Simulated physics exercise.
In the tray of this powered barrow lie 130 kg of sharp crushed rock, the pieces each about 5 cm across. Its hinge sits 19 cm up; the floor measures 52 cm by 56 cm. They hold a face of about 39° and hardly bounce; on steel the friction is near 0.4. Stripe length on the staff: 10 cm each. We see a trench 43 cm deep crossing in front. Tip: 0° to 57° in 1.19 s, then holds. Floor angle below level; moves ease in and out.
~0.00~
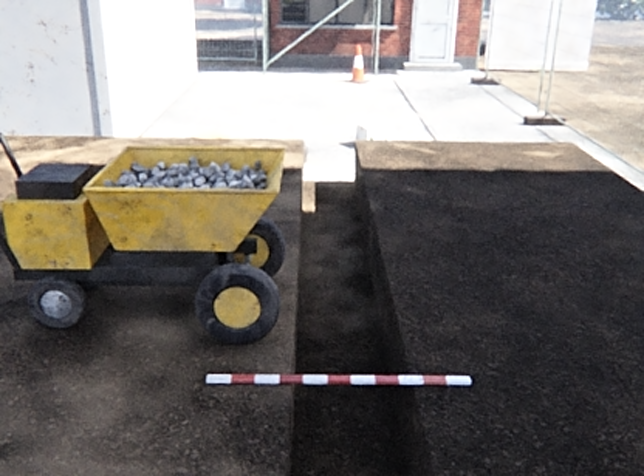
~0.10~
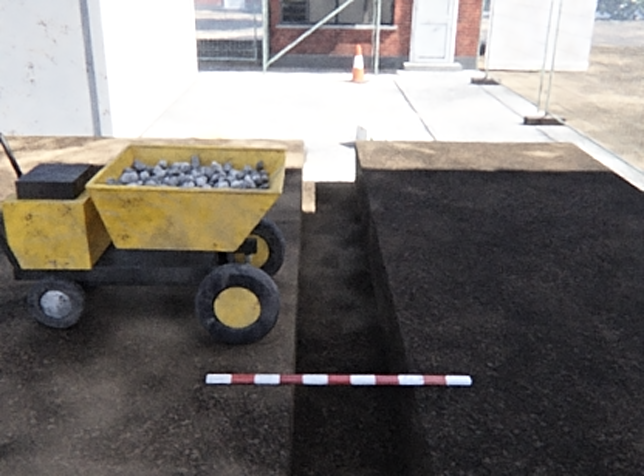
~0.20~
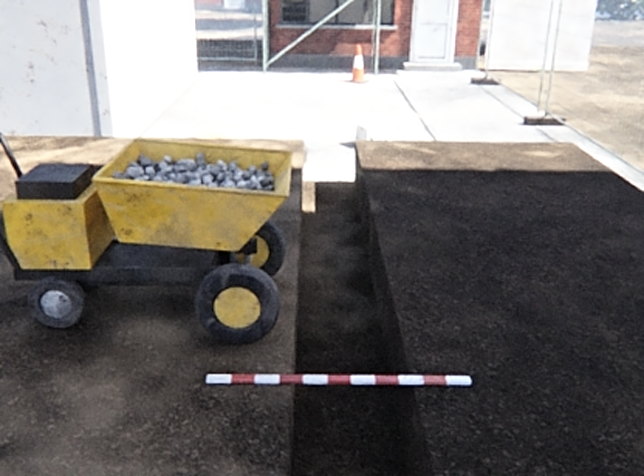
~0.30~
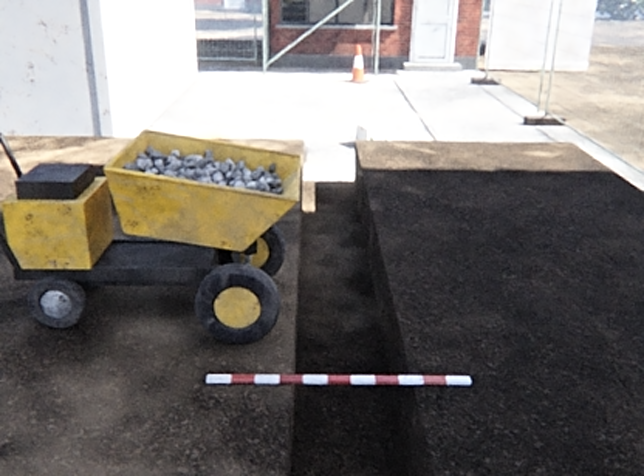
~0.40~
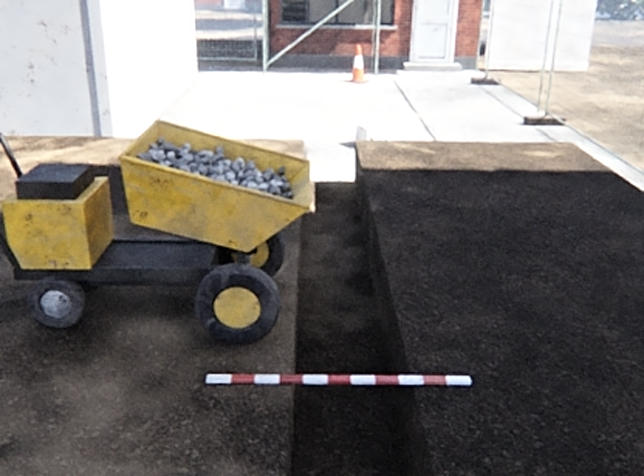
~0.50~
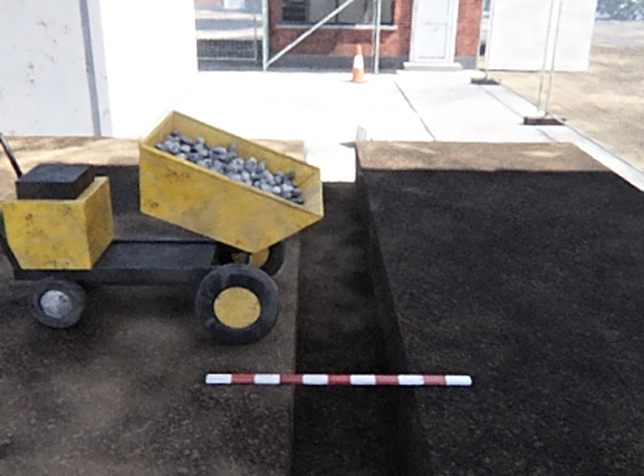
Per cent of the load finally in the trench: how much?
Approx. 12 %.
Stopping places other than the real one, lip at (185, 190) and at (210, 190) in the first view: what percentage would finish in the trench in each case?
From the first place around 10 per cent, from the other around 15.
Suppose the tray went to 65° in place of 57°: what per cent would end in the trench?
The trench would hold about 30% of it.
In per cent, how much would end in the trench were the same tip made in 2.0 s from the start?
Close to 5 per cent then.
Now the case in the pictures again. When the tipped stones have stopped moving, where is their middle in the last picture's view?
Their middle ends up near (378, 379).
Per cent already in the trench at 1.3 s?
Close to 0 per cent has got there by then.
After 0.9 s the floor is at 48°; 100 % in the tray; the foremost stones are at (332, 234).
After 1.3 s the floor is at 57°; 99 % in the tray, 1 % in the trench; the foremost stones are at (385, 280).
After 1.6 s the floor is at 57°; 93 % in the tray, 6 % in the trench, 1 % past the trench; the foremost stones are at (440, 332).
After 3.6 s the floor is at 57°; 85 % in the tray, 12 % in the trench, 3 % past the trench; the foremost stones are at (456, 336).
